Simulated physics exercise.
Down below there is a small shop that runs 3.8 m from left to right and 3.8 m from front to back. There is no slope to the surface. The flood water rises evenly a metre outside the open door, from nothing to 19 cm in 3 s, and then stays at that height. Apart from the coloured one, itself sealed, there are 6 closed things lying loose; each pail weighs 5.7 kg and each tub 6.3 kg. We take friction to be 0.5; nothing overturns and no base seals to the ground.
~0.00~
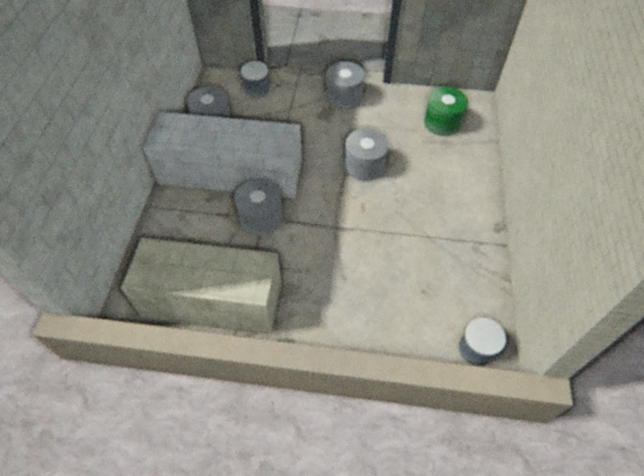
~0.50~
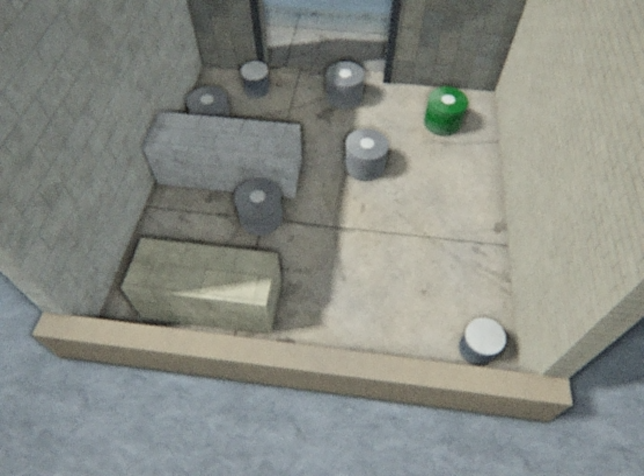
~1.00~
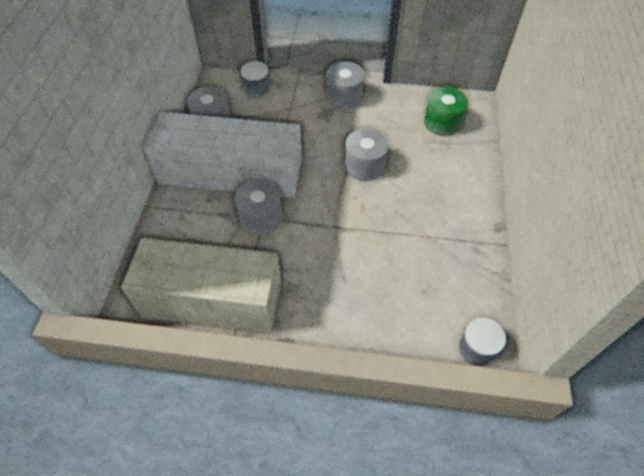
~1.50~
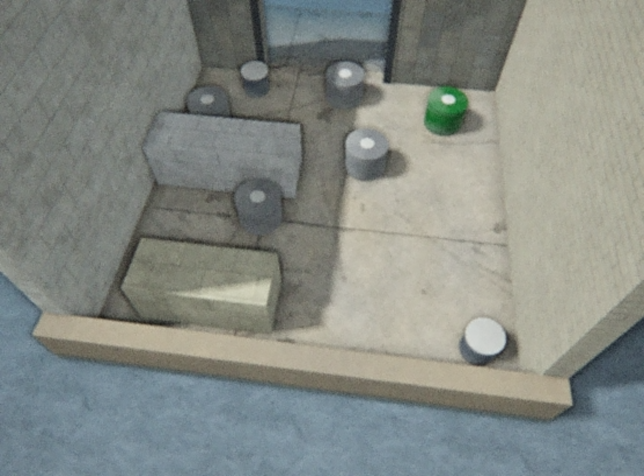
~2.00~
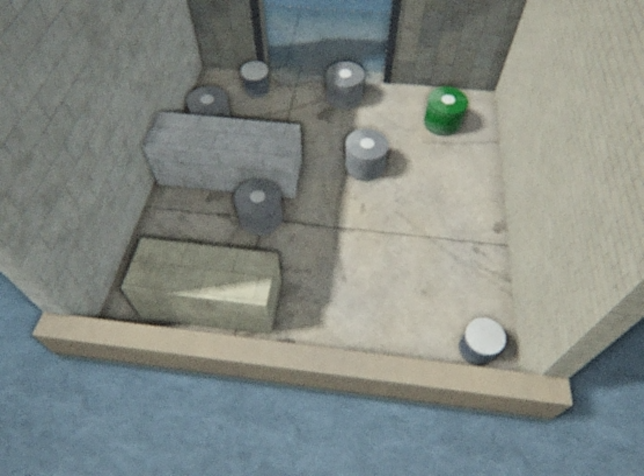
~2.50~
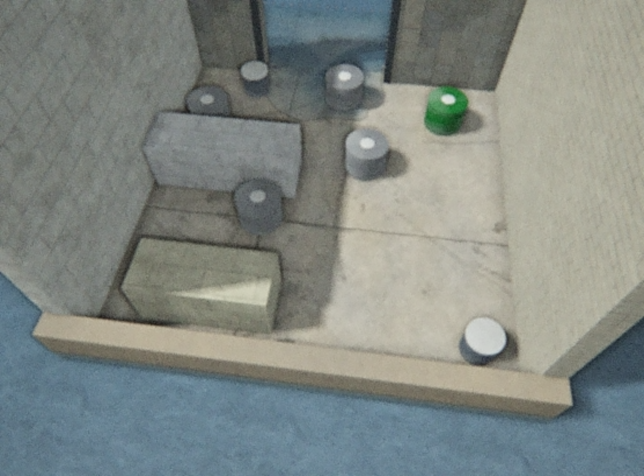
The footage shows a small walled room seen from above, with a green tub, several grey cylinders and two blocks on its floor, as bluish water spreads outside and enters the open doorway while the objects barely move.
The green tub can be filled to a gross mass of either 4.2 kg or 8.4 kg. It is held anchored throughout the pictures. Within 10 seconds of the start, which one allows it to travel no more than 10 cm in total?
Only the heavy option passes.
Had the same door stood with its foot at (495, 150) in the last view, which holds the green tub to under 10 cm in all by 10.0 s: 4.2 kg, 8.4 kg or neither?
Answer: No option succeeds.
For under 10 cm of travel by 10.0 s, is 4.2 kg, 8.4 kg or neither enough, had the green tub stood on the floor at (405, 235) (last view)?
No load works.
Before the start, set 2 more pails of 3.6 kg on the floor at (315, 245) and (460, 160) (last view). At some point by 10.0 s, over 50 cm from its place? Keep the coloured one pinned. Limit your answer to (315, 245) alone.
Answer: It goes farther than that.
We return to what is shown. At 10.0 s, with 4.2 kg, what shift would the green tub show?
Close to 20 centimetres.
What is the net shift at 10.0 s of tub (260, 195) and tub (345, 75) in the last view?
They sit 10 cm and 300 cm away, in the order given.
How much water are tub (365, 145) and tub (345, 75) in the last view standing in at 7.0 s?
I'd estimate 10 cm for the first and 12 cm for the second.
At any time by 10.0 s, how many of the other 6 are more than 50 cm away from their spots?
By my tally, 5.
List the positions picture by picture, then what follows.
In the first picture, the green tub at (448, 100) rests on the ground; 0.0 m2 under water; 0 of 7 have shifted.
In the second picture, the green tub at (448, 100) rests on the ground; 0.0 m2 under water; 0 of 7 have shifted.
In the third picture, the green tub at (448, 100), on the bottom; 0.0 m2 under water; 0 of 7 have shifted.
In the fourth picture, the green tub at (448, 100), on the bottom; 0.0 m2 under water; 0 of 7 have shifted.
In the fifth picture, the green tub at (448, 100) rests on the ground; water covers 0.1 m2; 0 of 7 have shifted.
In the sixth picture, the green tub at (448, 100) rests on the ground; water covers 0.7 m2; 1 of 7 have shifted.
After 3.5 s the green tub would be 0 cm from its start with 4.2 kg and 0 cm from its start with 8.4 kg; 0 cm of water round it then.
After 4.5 s the green tub would be 0 cm from its start with 4.2 kg and 0 cm from its start with 8.4 kg; 1 cm of water round it then.
After 7.0 s the green tub would be 0 cm from its start with 4.2 kg and 0 cm from its start with 8.4 kg; 1 cm of water round it then.
After 10.0 s the green tub would be 16 cm from its start with 4.2 kg and 0 cm from its start with 8.4 kg; 4 cm of water round it then.
